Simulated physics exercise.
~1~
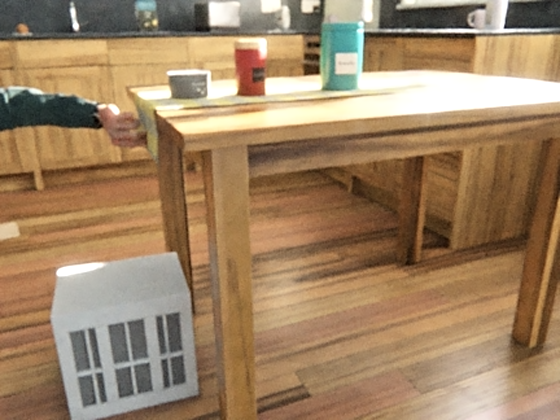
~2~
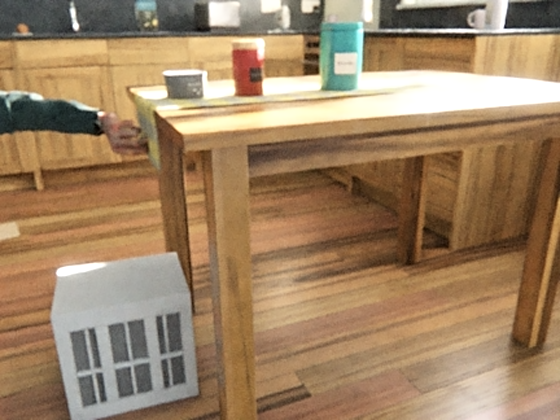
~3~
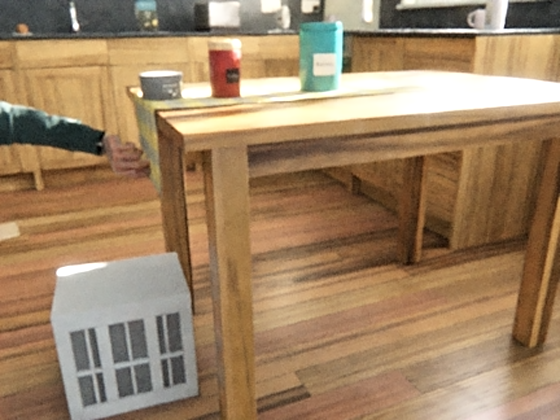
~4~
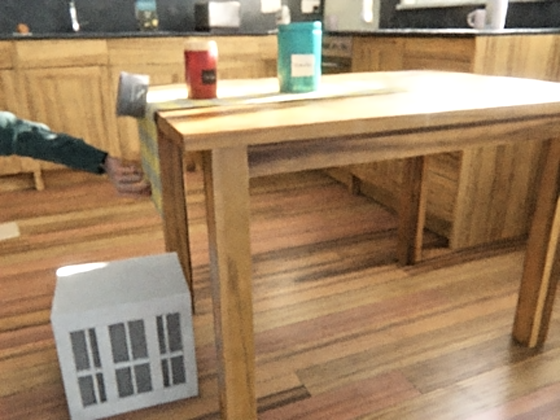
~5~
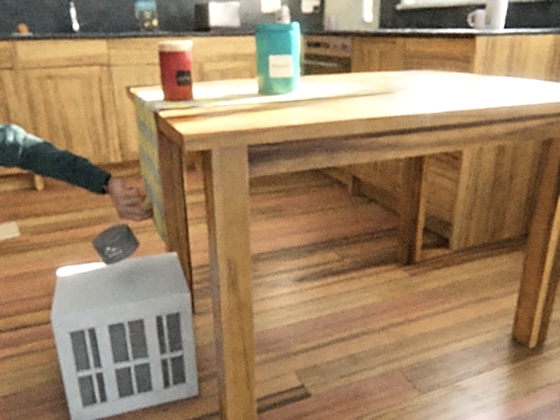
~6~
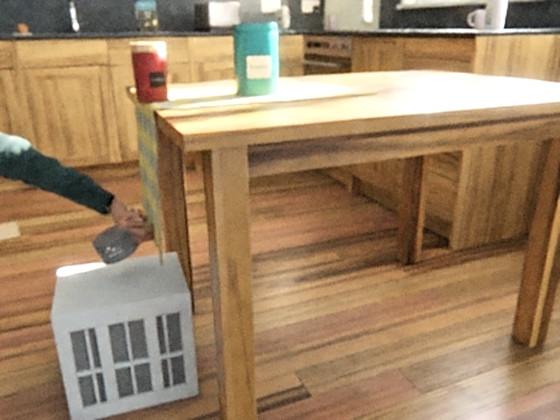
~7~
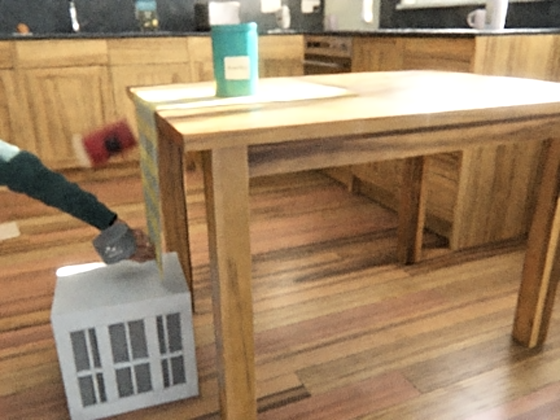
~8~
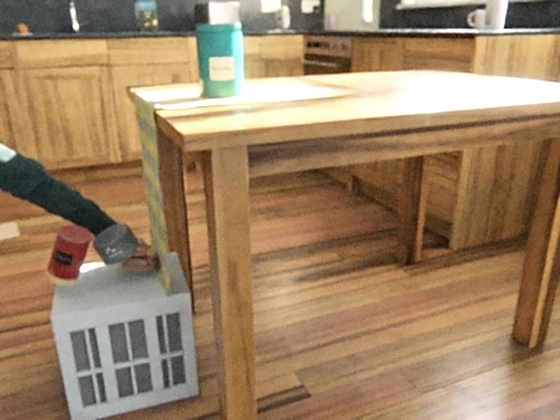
An arm in a dark green sleeve reaches in from the left and tugs a yellowish cloth down over the near end of a wooden table in a sunlit kitchen, seen from a still, low view across the floorboards. A grey tub, a red jar and a turquoise canister stand on top, with a white crate below. As the cloth slides left, the tub tips off and drops to the crate. The jar rides along upright, then topples over the edge and ends upturned beside the tub, while the canister stays standing near the table's end.
